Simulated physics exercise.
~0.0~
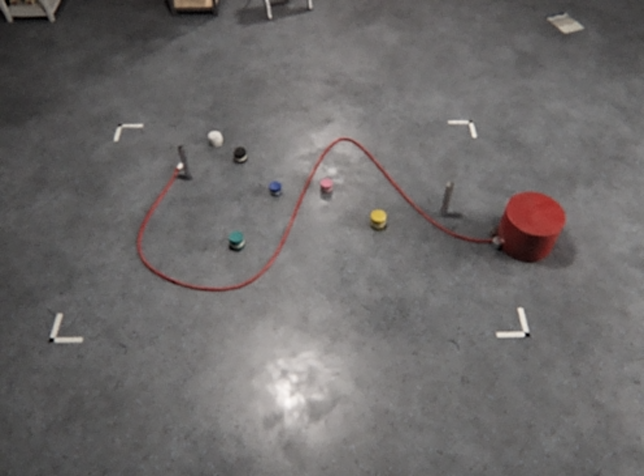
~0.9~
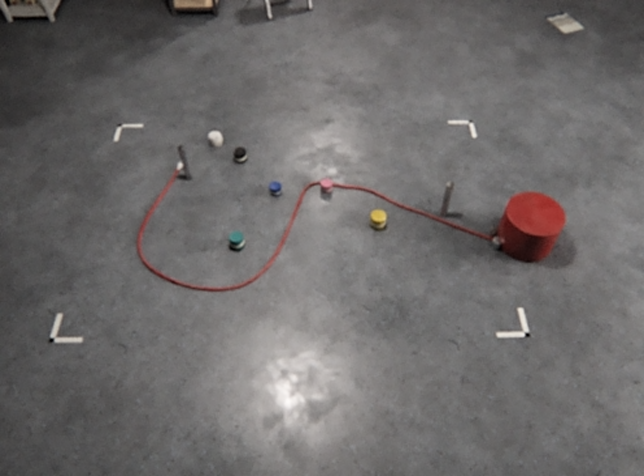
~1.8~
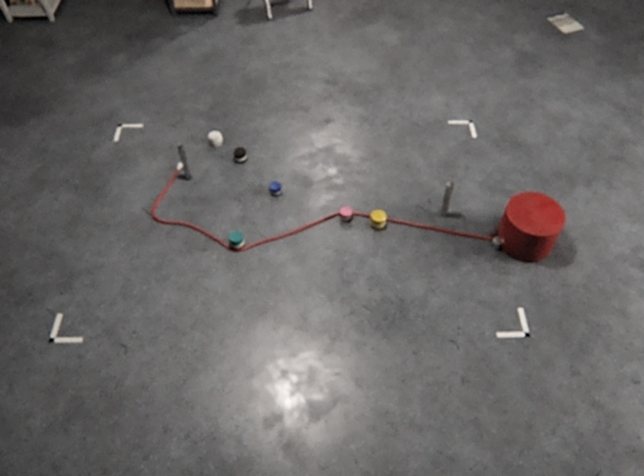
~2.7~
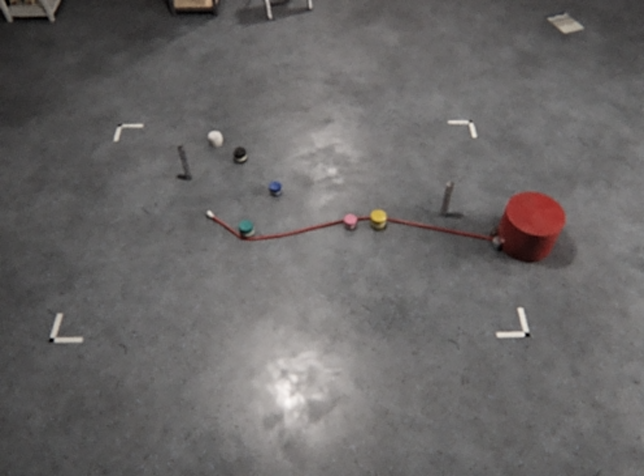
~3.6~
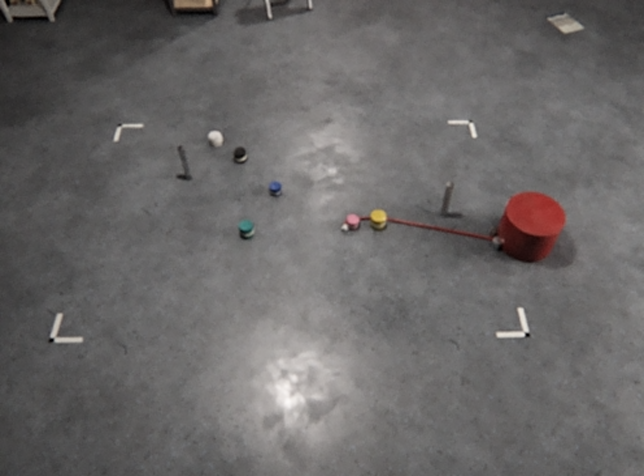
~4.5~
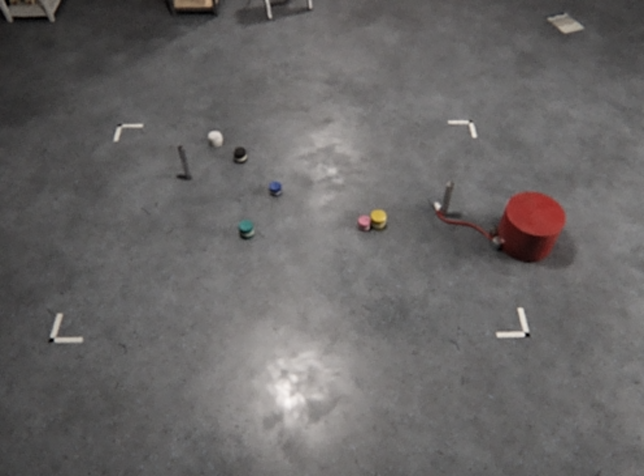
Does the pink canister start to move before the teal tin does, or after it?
The pink canister starts to move before the teal tin, which shifts only later as the cord keeps drawing in.
A red cord draws toward a drum, shifting pink and teal containers, its end still out.
